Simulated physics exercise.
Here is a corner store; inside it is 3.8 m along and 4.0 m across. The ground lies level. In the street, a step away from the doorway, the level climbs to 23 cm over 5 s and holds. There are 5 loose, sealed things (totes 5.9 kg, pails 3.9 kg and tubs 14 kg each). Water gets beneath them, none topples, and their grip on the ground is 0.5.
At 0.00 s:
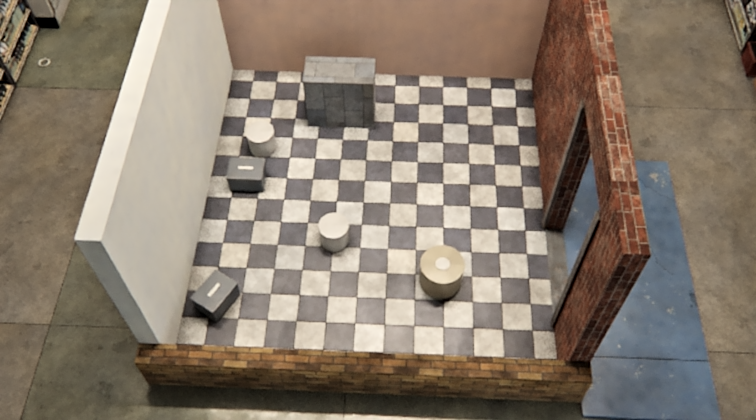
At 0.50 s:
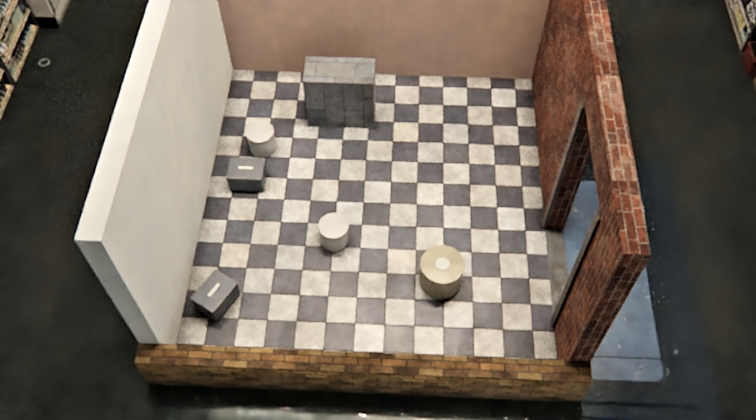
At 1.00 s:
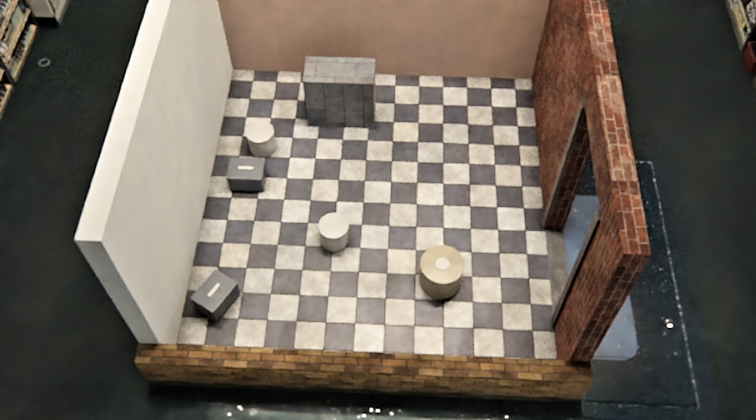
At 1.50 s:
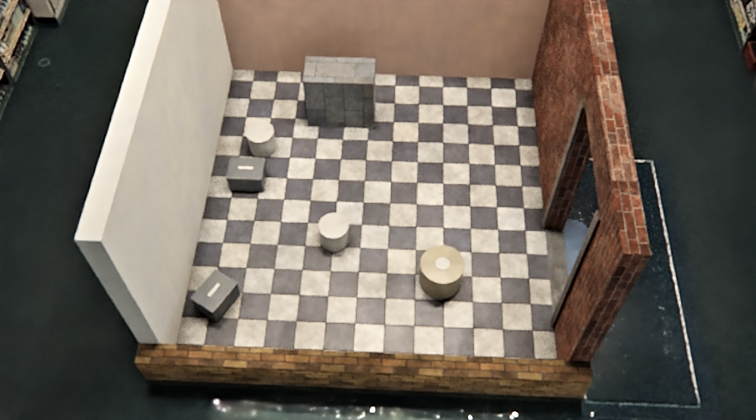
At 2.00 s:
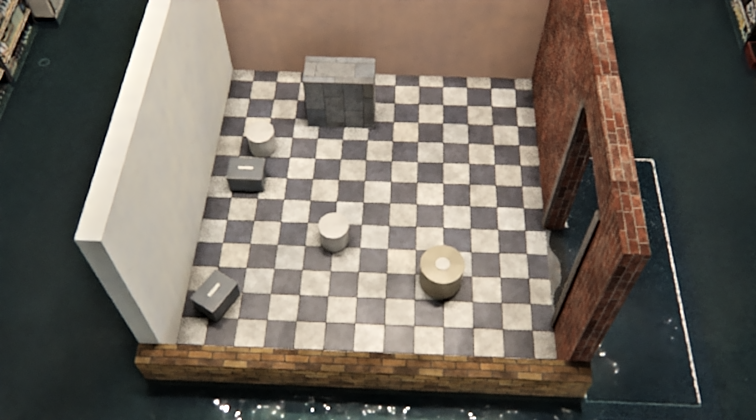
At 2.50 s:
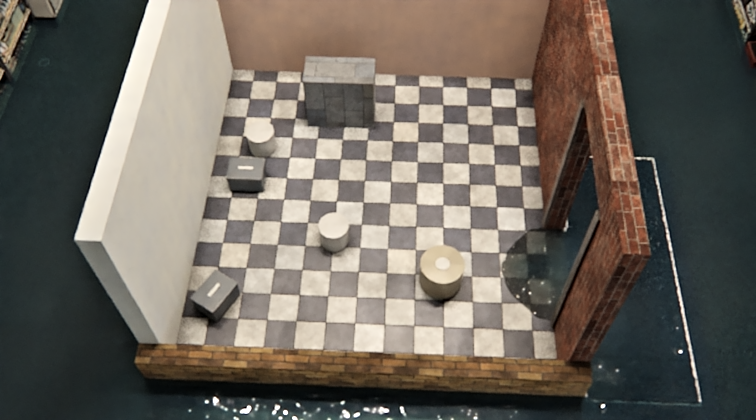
The clip shows a walled room with a checkered floor as dark water covers the ground outside, then slips through the doorway on the right and spreads into a small rounded patch, while the objects inside stay still.
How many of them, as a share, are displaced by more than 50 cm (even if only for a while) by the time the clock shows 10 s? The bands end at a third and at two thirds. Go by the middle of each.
Share: Two thirds or above.
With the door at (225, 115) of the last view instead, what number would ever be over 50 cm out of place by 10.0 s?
In that case 2 of them.
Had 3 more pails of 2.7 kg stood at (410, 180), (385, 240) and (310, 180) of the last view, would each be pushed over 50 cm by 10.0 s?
In turn: Past it, over, over.
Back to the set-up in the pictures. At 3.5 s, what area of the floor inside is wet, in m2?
Roughly 2.0 m2.
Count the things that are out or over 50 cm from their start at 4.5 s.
By then 0.
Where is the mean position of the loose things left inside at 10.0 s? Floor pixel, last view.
Around (300, 194).
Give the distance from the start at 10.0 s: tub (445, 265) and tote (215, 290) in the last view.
In turn: 150 cm, 120 cm.
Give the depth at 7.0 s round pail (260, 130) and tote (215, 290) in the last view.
About 5 and 5 cm.
After 3.5 s 0 of 5 are over 50 cm from their spots; 0 afloat.
After 4.5 s 0 of 5 are over 50 cm from their spots; 0 afloat.
After 7.0 s 1 of 5 are over 50 cm from their spots; 1 afloat.
After 10.0 s 5 of 5 are over 50 cm from their spots, and 5 have been at some point; 5 afloat.
